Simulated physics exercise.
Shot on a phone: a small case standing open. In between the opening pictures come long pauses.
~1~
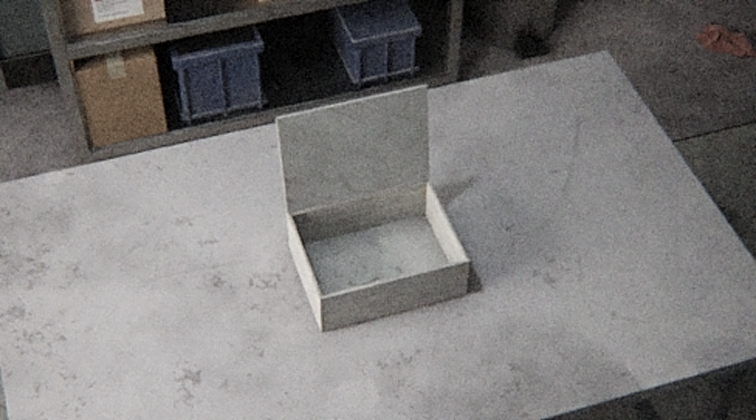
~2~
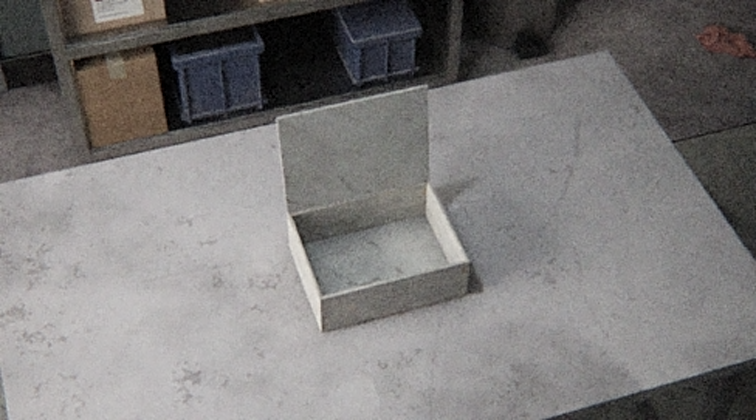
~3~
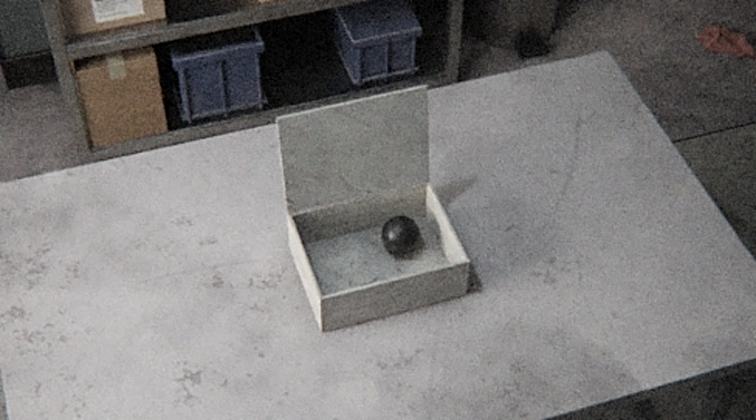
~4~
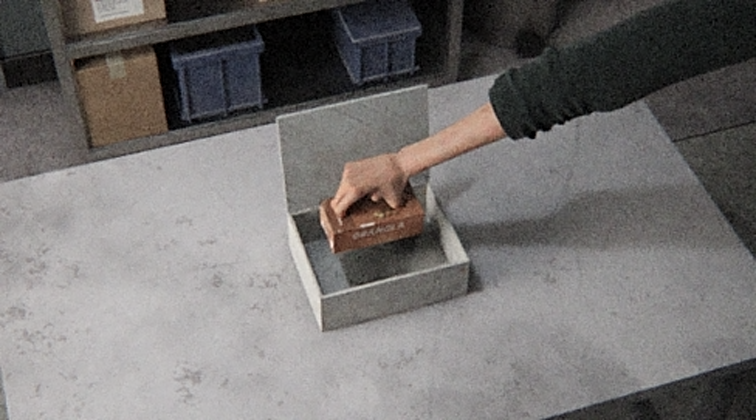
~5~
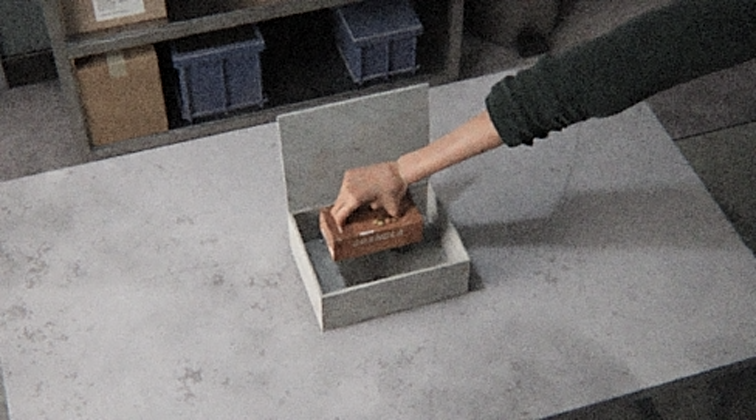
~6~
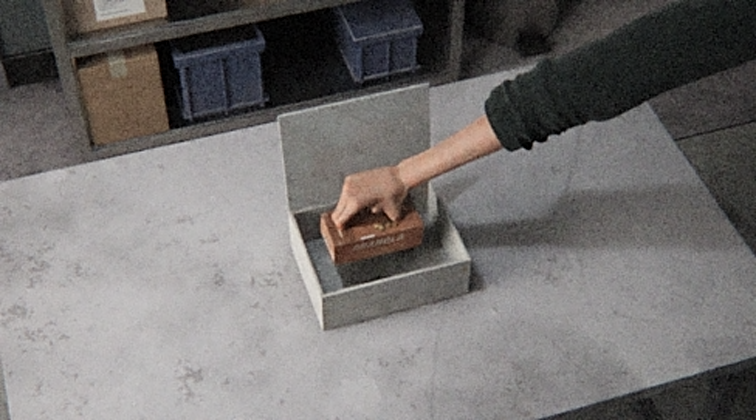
The video shows an open, empty case on a table, then a black ball inside it; later the ball is out of view as a hand reaches in from the right and lowers an orange packet slightly into the case.
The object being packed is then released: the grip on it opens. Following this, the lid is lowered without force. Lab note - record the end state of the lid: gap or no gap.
The lid will lie on the rim.
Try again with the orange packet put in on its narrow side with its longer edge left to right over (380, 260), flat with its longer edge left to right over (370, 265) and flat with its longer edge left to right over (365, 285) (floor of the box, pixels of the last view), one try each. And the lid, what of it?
Attempt one, it settles down; attempt two, it settles down; attempt three, it settles down.
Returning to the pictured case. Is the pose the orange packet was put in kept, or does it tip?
Well, it ends up skewed.
Then, 0.50 s after the last picture, orange packet tipped 38° from how it was near (385, 251); black ball rolled a little.
Then, 1.20 s after the last picture, lid starting down; orange packet on its side near (388, 276); black ball rolled a little.
Then, 1.70 s after the last picture, lid 49° above the rim; orange packet on its side near (388, 276); black ball rolled a little.
Then, 2.00 s after the last picture, lid 20° above the rim; orange packet on its side near (388, 276); black ball rolled a little.
At rest, lid shut; tipped over in the box, orange packet; black ball in place. Seen from the same camera at the end, orange packet near (388, 276).
